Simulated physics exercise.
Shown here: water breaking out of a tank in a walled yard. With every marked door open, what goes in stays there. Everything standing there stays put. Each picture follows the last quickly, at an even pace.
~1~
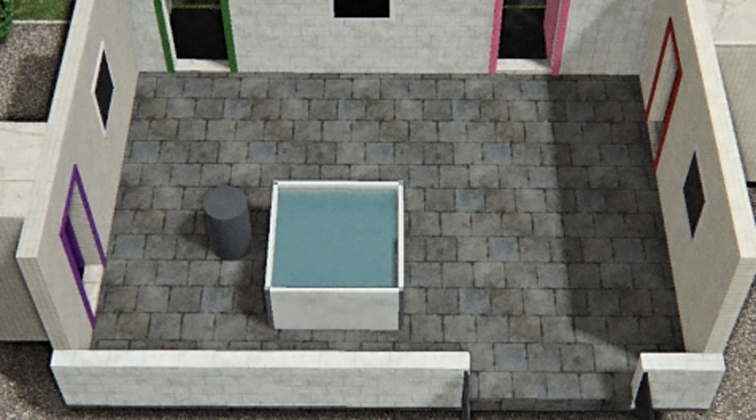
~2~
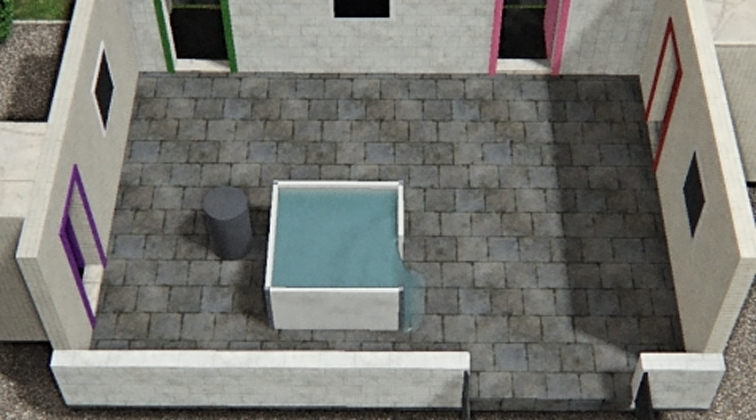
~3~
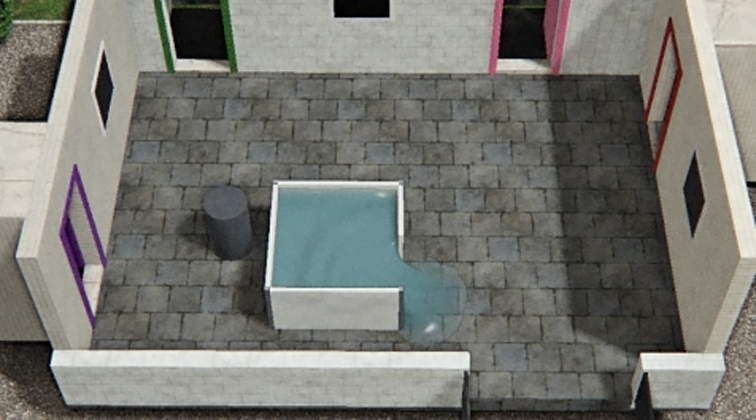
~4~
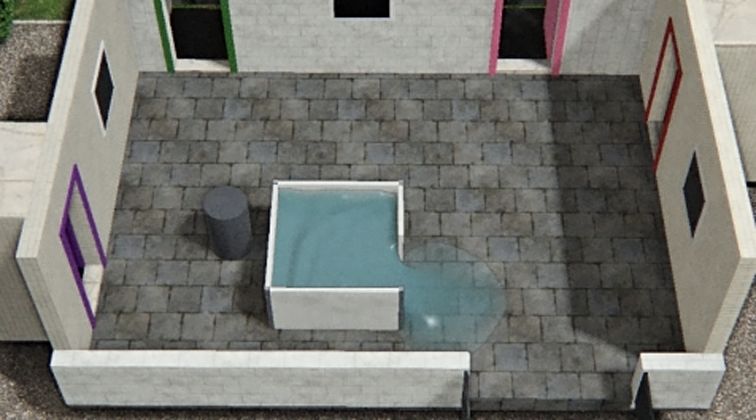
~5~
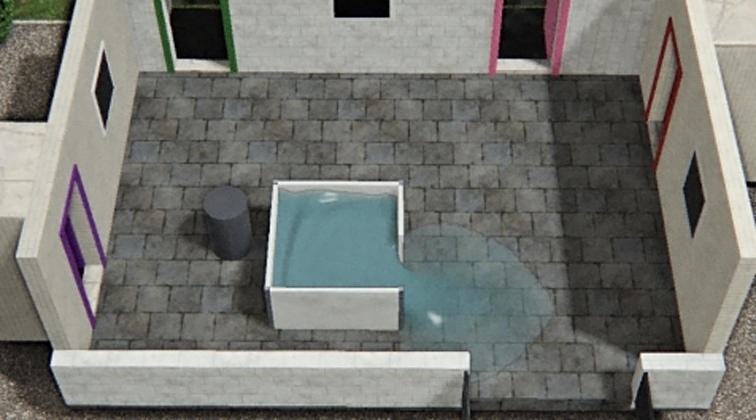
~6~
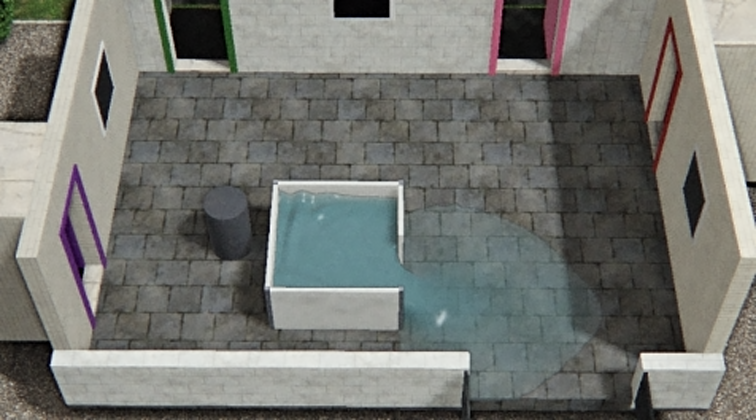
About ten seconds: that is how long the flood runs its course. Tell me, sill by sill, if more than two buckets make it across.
The pink door stays inside what's allowed there. The purple door stays inside what's allowed there. The green door stays inside what's allowed there. The red door goes beyond what's allowed there.
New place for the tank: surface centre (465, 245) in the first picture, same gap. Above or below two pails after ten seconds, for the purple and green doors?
Well, the purple door ends up below, and the green door ends up below too.
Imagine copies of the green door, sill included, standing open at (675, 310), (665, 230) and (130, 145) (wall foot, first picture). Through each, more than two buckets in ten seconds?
The first new doorway tops it, the second tops it, the third comes up short.
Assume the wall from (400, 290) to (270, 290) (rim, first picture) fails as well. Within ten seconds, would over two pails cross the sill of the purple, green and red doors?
Going door by door, the purple door crosses the threshold, the green door crosses the threshold, and the red door remains beneath it.
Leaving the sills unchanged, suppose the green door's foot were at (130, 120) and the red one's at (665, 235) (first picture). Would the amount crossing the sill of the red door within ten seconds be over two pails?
As I see it, red crosses the line.
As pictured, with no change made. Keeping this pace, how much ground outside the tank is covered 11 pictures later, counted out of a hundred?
My estimate is roughly 30 percent.
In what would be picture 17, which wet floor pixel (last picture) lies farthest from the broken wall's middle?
Close to (639, 138).
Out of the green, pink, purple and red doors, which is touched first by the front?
The red-painted one comes first.
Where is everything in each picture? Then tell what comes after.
Still water in the tank at (336, 238), in the first frame.
Water pours out at (398, 288) and has run to (413, 327), in the second frame.
The front is at (459, 284), out from the gap at (398, 289), in the third frame.
Water pours out at (398, 289) and has run to (499, 313), in the fourth frame.
The front is at (547, 314), out from the gap at (398, 289), in the fifth frame.
Water pours out at (398, 289) and has run to (595, 321), in the sixth frame.
A moment on, water covers 25 % of the floor; the pink door not reached, the purple door not reached, the green door not reached, the red door not reached.
Next, water covers 30 % of the floor; the pink door not reached, the purple door not reached, the green door not reached, the red door wet at the sill, nothing in.
Then, water covers 35 % of the floor; the pink door not reached, the purple door not reached, the green door not reached, the red door under two buckets in.
Later, water covers 45 % of the floor; the pink door wet at the sill, nothing in, the purple door not reached, the green door not reached, the red door under two buckets in.
In the end, water covers 80 % of the floor; the pink door under two buckets in, the purple door not reached, the green door wet at the sill, nothing in, the red door over two buckets in.
